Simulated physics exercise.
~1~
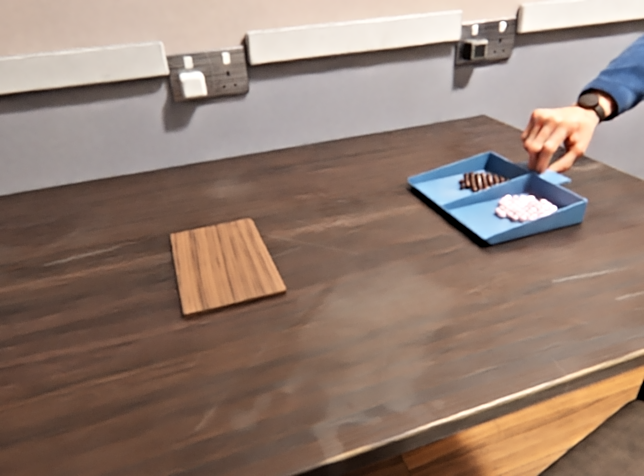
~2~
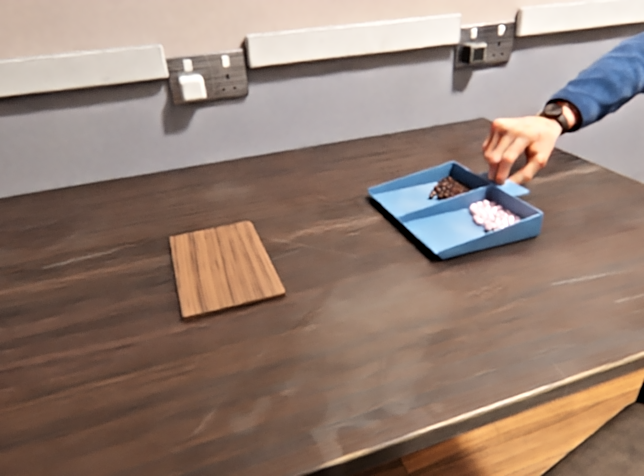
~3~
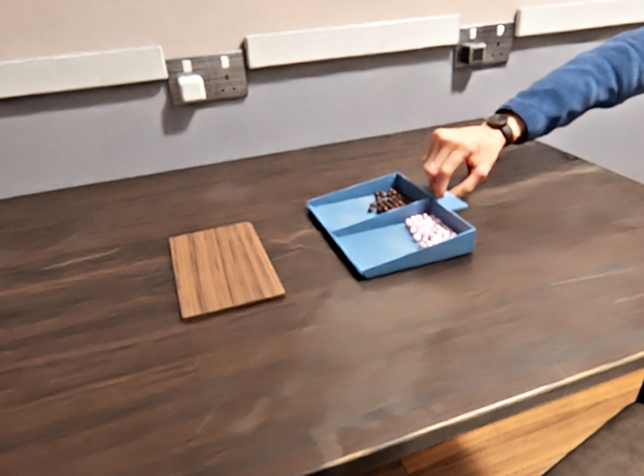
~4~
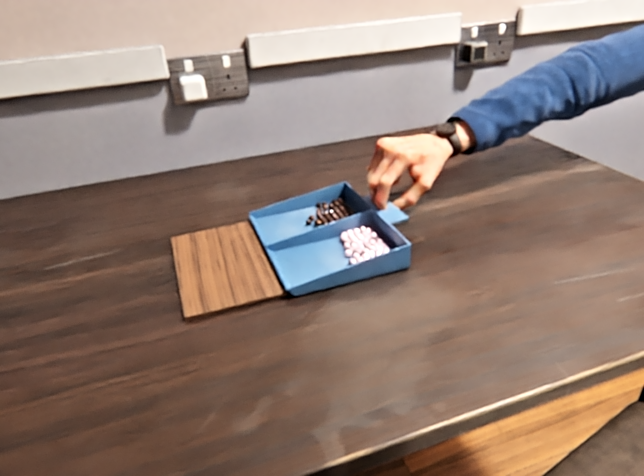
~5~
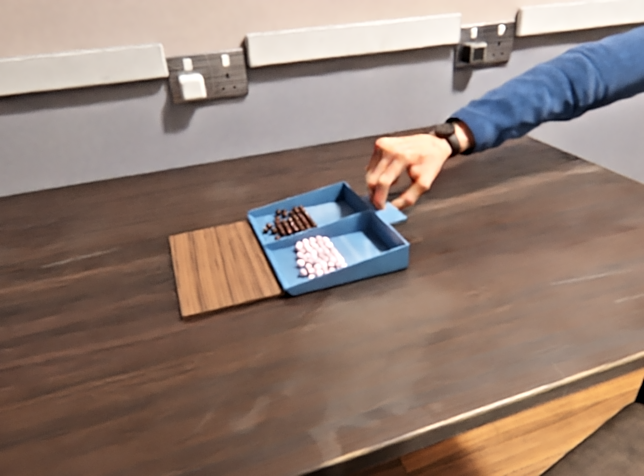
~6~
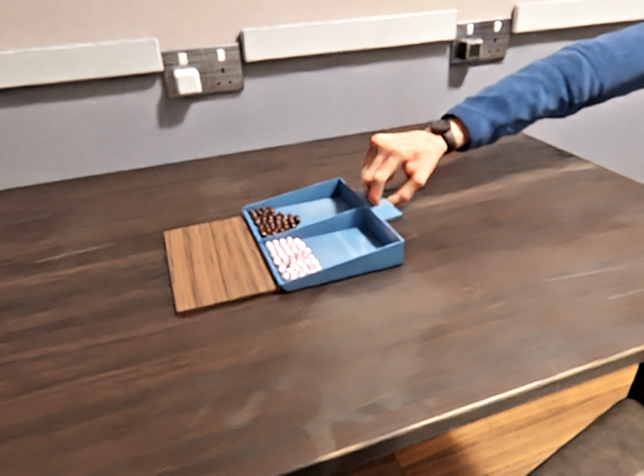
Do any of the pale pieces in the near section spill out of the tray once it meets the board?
No, the pale pieces slide towards the front rim but all stay inside the tray.
A blue two-part tray, holding small dark brown pieces in its far section and pale pinkish-white pieces in its near one, slides left across a dark wood-patterned table, seen from above at a slant by a slightly swaying camera. A hand in a blue sleeve and a dark watch pushes it from the right towards a flat brown wooden board lying on the left, with wall sockets behind. The tray reaches the board and stops against its edge. Both groups of pieces then slide on to the left inside their sections. They gather near the front rim, all still inside the tray.
